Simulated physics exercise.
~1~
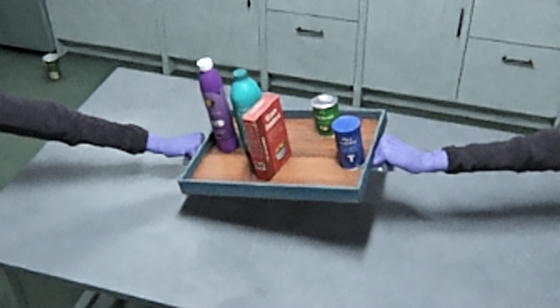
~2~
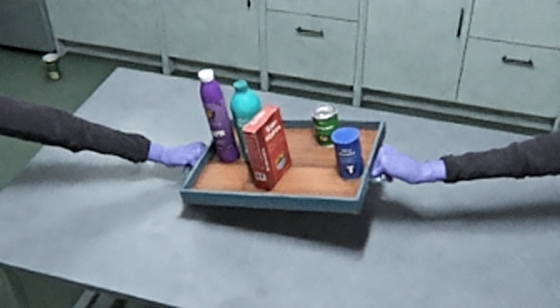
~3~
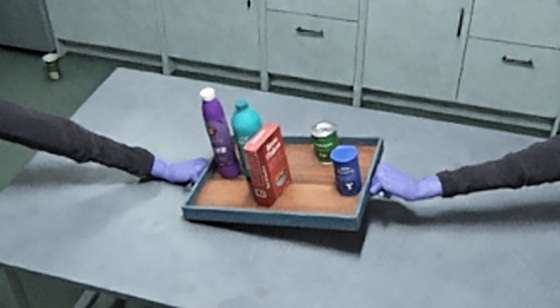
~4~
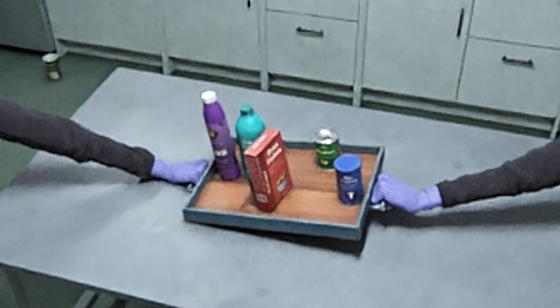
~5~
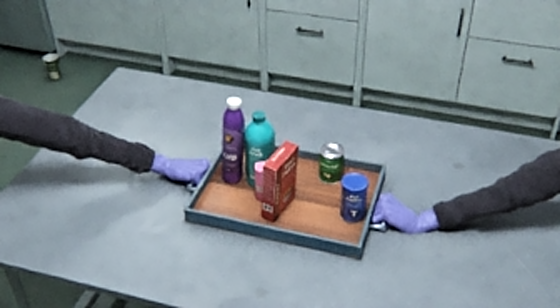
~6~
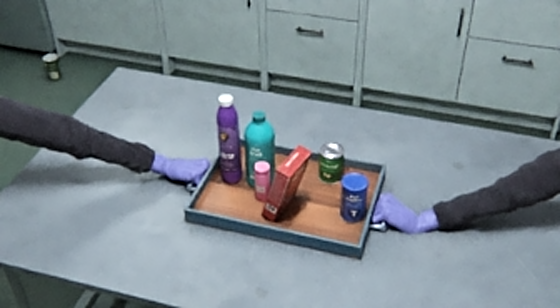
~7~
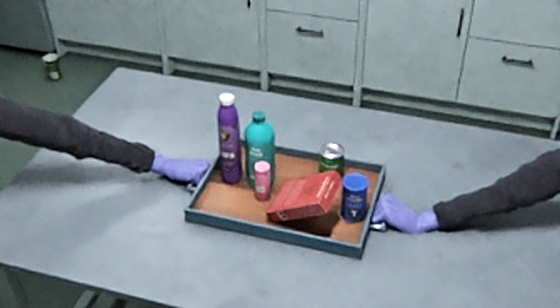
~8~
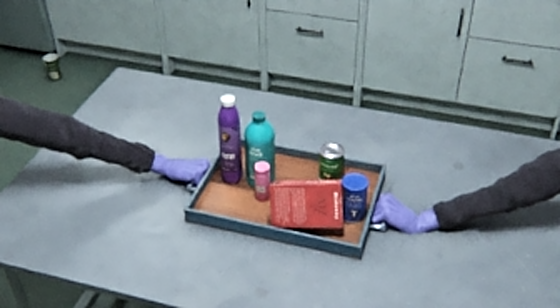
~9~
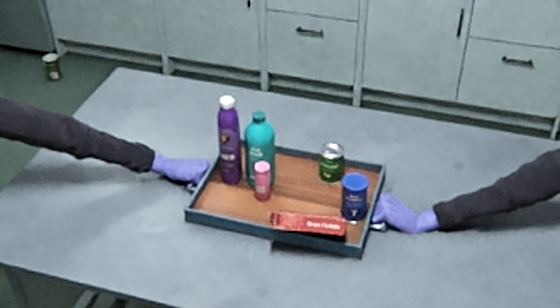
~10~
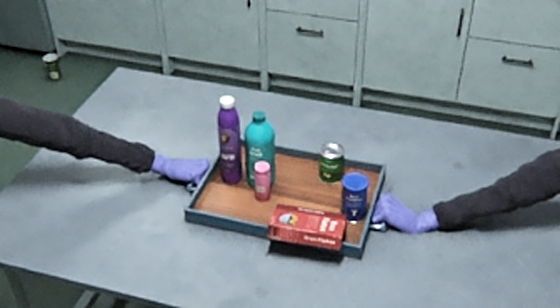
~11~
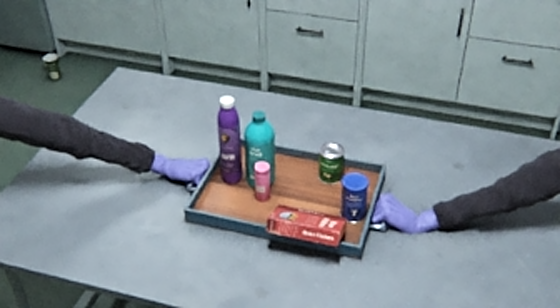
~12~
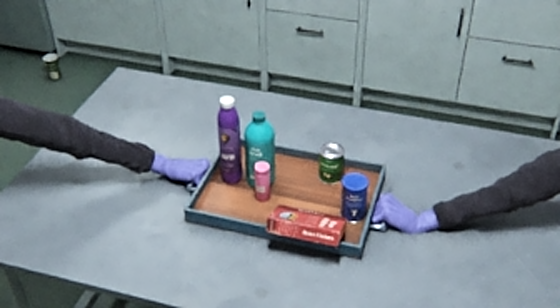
Tilted tray of containers being lowered onto a table by two gloved hands, the red packet toppling toward the front rim.
